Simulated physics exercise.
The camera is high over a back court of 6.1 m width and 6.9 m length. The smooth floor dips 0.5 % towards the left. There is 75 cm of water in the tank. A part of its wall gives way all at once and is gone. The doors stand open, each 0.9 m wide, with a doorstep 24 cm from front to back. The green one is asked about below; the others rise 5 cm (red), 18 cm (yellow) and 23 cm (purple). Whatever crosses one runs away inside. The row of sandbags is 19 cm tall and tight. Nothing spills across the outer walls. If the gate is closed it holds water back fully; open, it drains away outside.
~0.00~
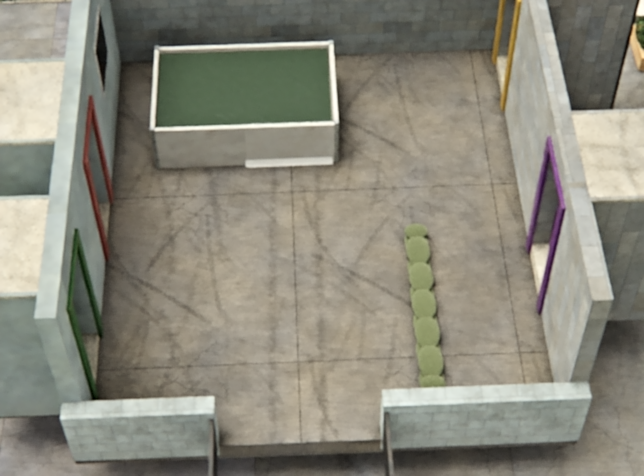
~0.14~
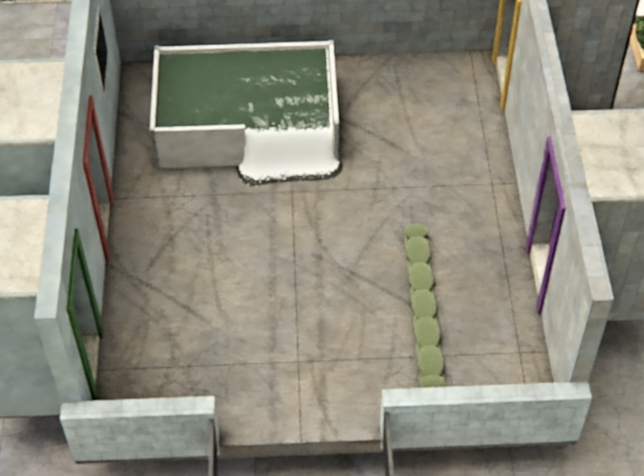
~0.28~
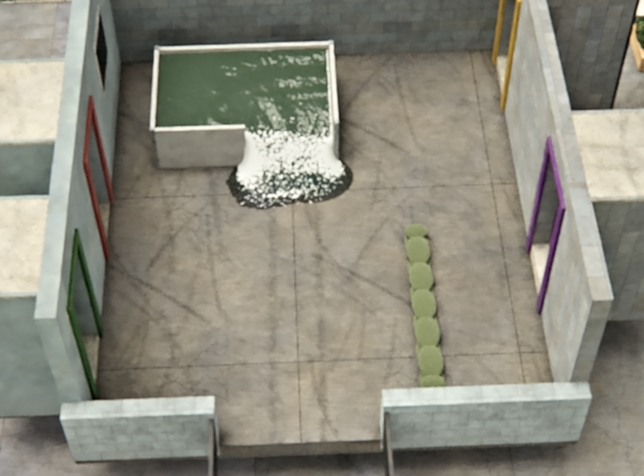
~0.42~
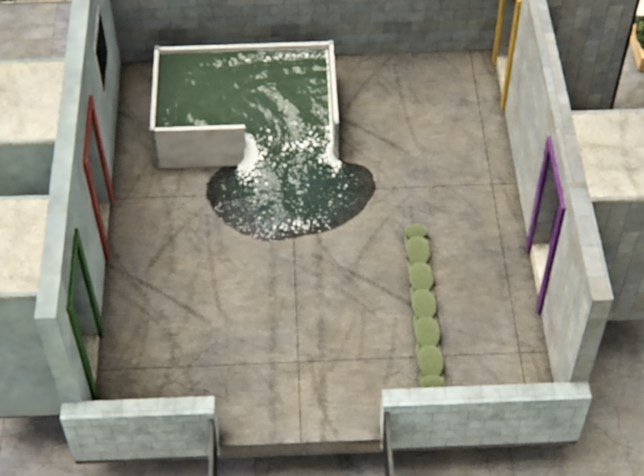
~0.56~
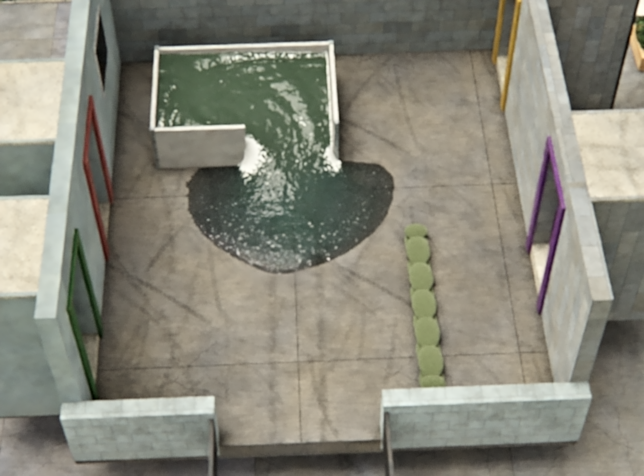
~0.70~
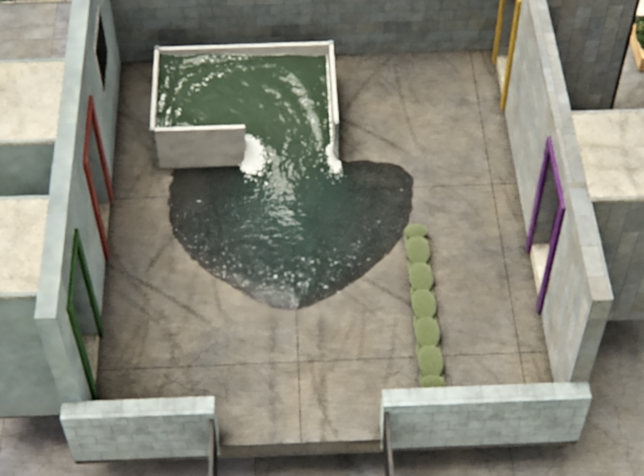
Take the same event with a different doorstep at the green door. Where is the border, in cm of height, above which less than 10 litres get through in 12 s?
At least 11.5 cm or so.
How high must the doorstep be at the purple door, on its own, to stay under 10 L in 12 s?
About 7.5 cm at purple.
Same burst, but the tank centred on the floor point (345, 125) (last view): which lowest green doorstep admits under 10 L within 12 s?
About 17 cm.
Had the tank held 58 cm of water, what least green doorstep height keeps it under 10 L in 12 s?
Some 8.5 cm.
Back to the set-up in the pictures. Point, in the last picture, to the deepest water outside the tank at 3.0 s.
At about (396, 410).
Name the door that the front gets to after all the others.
Last comes the yellow one.
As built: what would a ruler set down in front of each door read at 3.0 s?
Depths in cm: Red 2, yellow 0, purple 8, green 11.
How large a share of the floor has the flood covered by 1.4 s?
Near 40 per cent is wet.
After 1.4 s water covers 40 % of the floor, deepest (42 cm) near (315, 165); it has not reached the green door.
After 3.0 s water covers 55 % of the floor, deepest (31 cm) near (396, 410); 11 cm at the green door, 0 litres in over its 13 cm doorstep.
After 12.0 s water covers 95 % of the floor, deepest (10 cm) near (221, 68); 6 cm at the green door, 5 litres in over its 13 cm doorstep.
At the green door as built, the water arrived by 1.9 s and peaked near 16 cm at 3.4 s.
Run again over the same 12 s with other heights there, 23 litres in over 9.5 cm, 5 litres over 13 cm. The limit of 10 litres is kept from about 11.5 cm up.
